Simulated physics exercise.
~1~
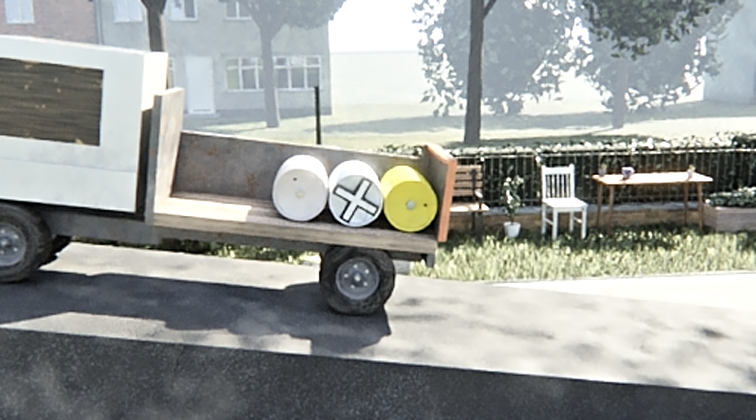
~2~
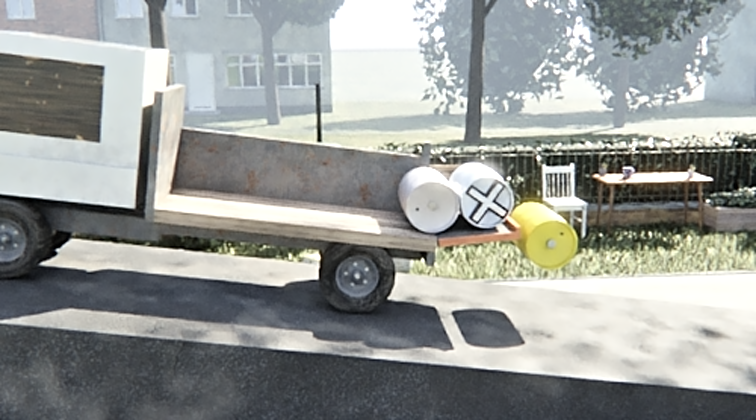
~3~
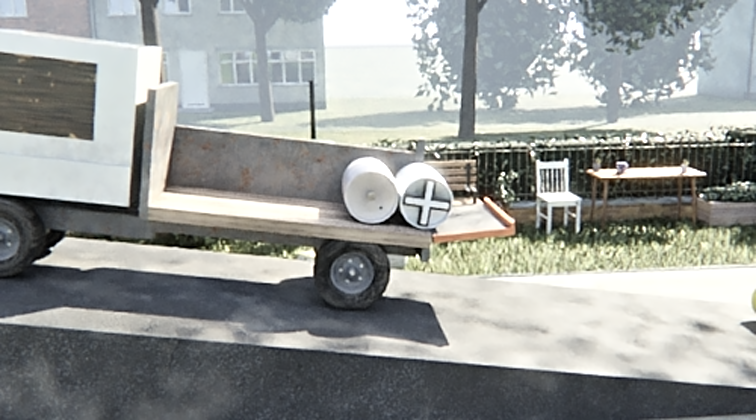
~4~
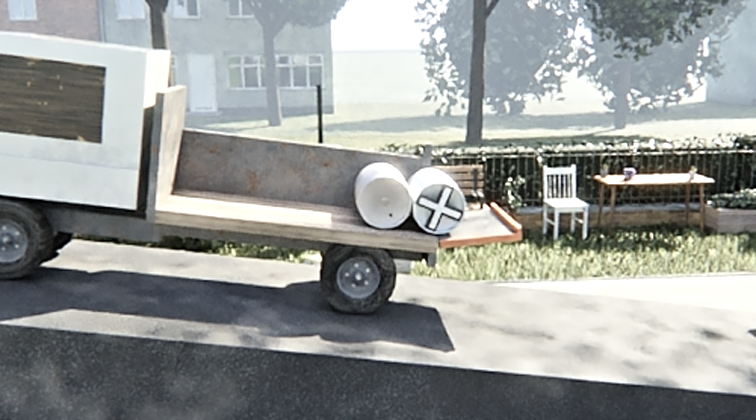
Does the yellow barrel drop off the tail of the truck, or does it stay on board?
The yellow barrel drops off the tail, rolling over the lowered gate and away to the right.
